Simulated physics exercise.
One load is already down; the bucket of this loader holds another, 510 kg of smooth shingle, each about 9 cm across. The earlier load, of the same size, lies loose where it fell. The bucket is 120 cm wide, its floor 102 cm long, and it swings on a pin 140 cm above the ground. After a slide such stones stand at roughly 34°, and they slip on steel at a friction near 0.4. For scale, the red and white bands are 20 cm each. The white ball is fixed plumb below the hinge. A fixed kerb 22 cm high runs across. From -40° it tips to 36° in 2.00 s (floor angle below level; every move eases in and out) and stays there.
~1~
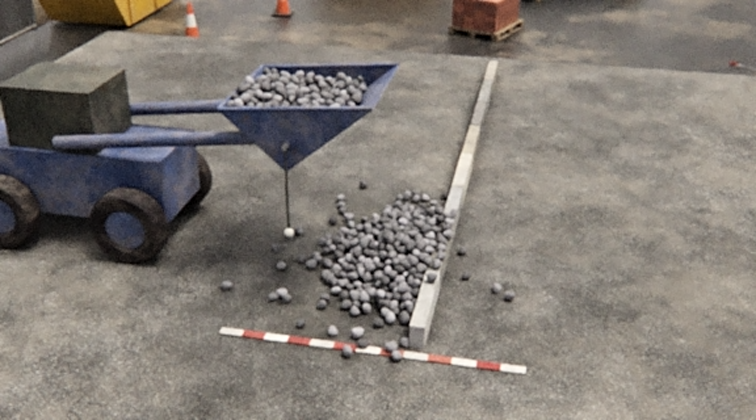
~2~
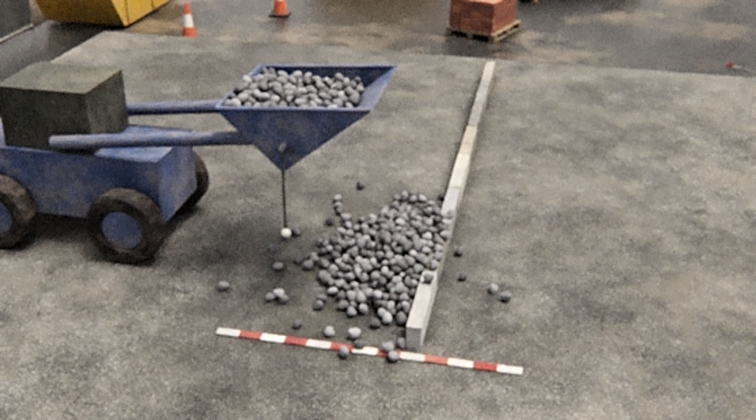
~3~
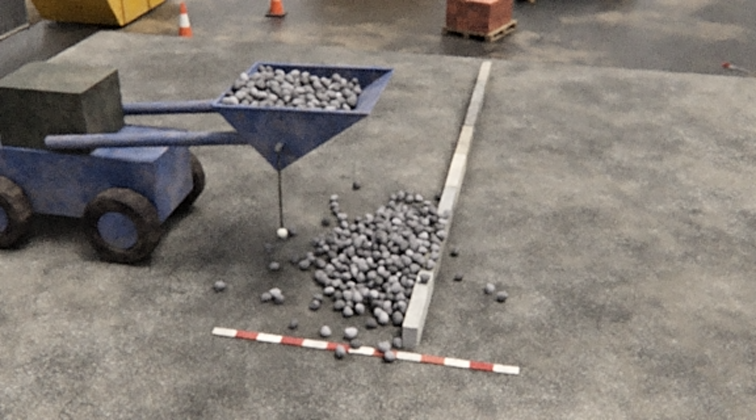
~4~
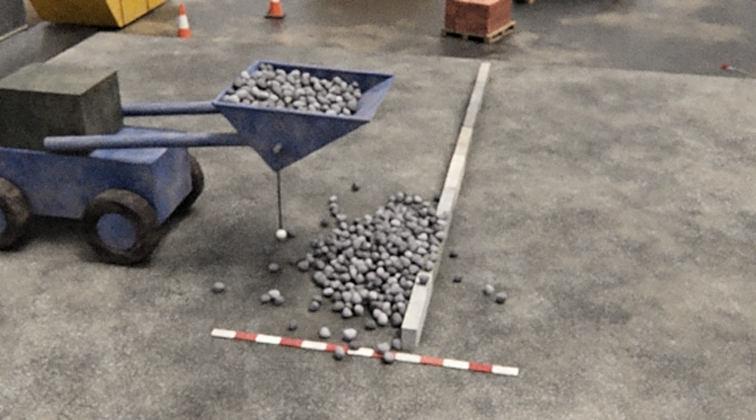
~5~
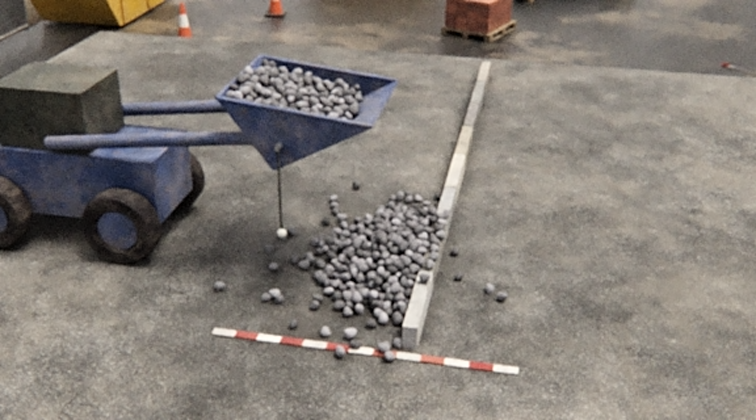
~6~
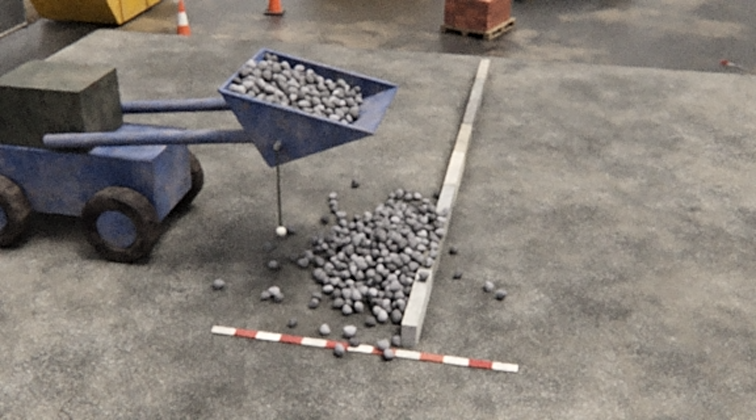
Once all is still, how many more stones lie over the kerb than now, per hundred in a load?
Close to 28 parts in a hundred.
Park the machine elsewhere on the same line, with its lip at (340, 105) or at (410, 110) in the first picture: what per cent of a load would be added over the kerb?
Near 5 per cent from the first place, 75 from the second.
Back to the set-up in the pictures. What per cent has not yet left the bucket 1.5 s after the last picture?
Roughly 30 per cent is still inside.
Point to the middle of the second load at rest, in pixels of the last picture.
Their middle is at about (404, 246).
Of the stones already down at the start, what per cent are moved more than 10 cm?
Roughly 15 per cent of them.
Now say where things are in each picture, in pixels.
The first frame shows lip at (372, 109), floor tilted -40°, highest stones at (296, 82). The earlier load is highest near (411, 234), 31 cm above ground level, 99 % on this side of the kerb, 1 % over the kerb.
In the second frame, the bucket is at -39°, its lip at (370, 111); the top of the load is at (280, 81).
In the third frame, the bucket is at -37°, its lip at (368, 114); the top of the load is at (269, 79).
The fourth frame shows lip at (369, 121), floor tilted -33°, highest stones at (266, 77).
The fifth frame shows lip at (372, 127), floor tilted -29°, highest stones at (265, 74).
The sixth frame shows lip at (374, 134), floor tilted -24°, highest stones at (267, 69).
Then, 0.9 s after the last picture the floor is at 24°; in per cent of one load, 98 in the bucket, 101 on this side of the kerb, 1 over the kerb; the foremost stones are at (456, 257).
Then, 1.5 s after the last picture the floor is at 36°; in per cent of one load, 28 in the bucket, 168 on this side of the kerb, 3 over the kerb; the foremost stones are at (470, 262).
Then, 1.9 s after the last picture the floor is at 36°; in per cent of one load, 3 in the bucket, 180 on this side of the kerb, 18 over the kerb; the foremost stones are at (509, 278).
Then, 4.7 s after the last picture the floor is at 36°; in per cent of one load, 0 in the bucket, 171 on this side of the kerb, 29 over the kerb; the foremost stones are at (559, 289). Net gain over the kerb, 28.
